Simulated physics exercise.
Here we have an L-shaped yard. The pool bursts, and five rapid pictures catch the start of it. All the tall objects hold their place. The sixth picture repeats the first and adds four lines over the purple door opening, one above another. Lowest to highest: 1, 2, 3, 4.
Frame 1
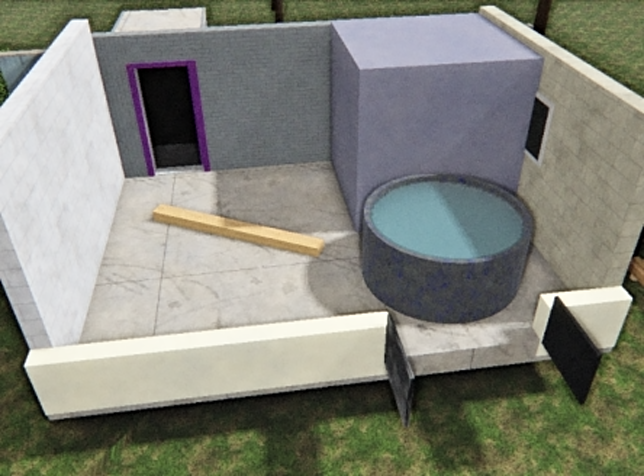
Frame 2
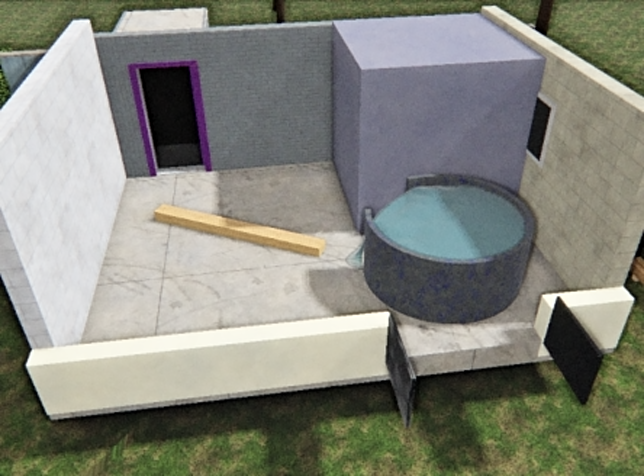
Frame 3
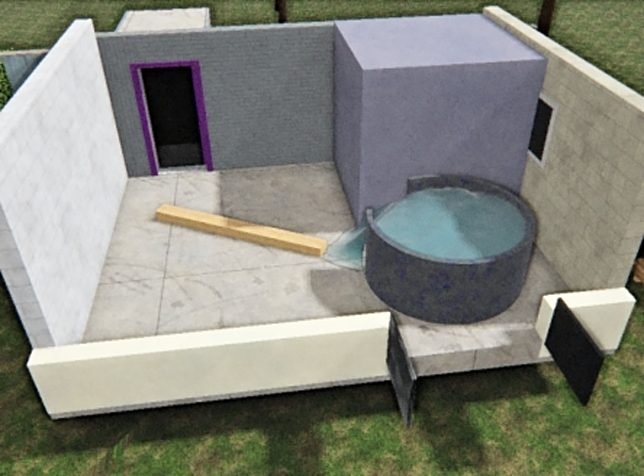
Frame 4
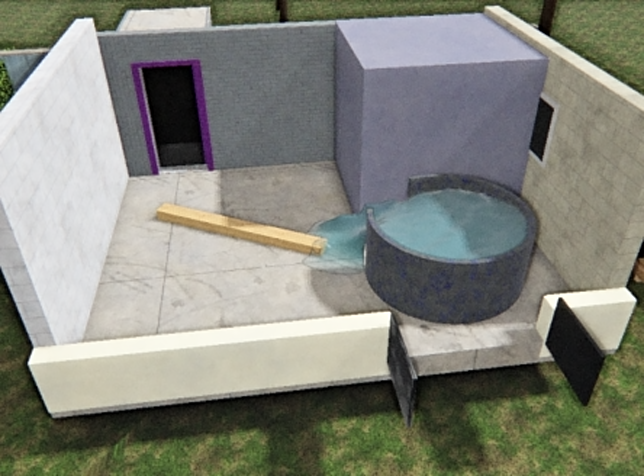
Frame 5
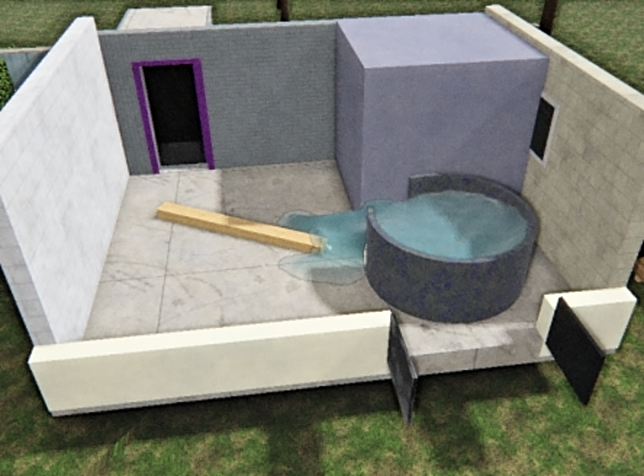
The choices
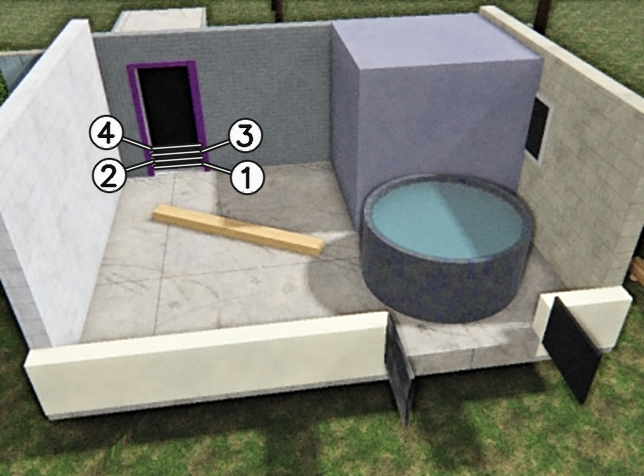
The clip opens on a walled yard with a purple-framed doorway, a wooden beam on the ground and a round pool of still water. A gap shows in the pool's rim, and water pours out on the left side, then spreads across the concrete around the near end of the beam.
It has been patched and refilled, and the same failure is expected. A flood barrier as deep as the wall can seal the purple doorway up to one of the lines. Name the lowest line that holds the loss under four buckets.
2.
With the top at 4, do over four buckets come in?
No.
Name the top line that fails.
Here it is line 1.
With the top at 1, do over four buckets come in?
Yes.
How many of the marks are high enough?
Three.
On the marked copy, 1 at (179, 165); 2 at (178, 159); 3 at (176, 153); 4 at (175, 146); from the bottom up 1, 2, 3, 4.
With 1, about 9 bucketfuls get in.
With 2, a splash gets over, under a bucket.
With 3, nothing gets over.
With 4, nothing gets over.
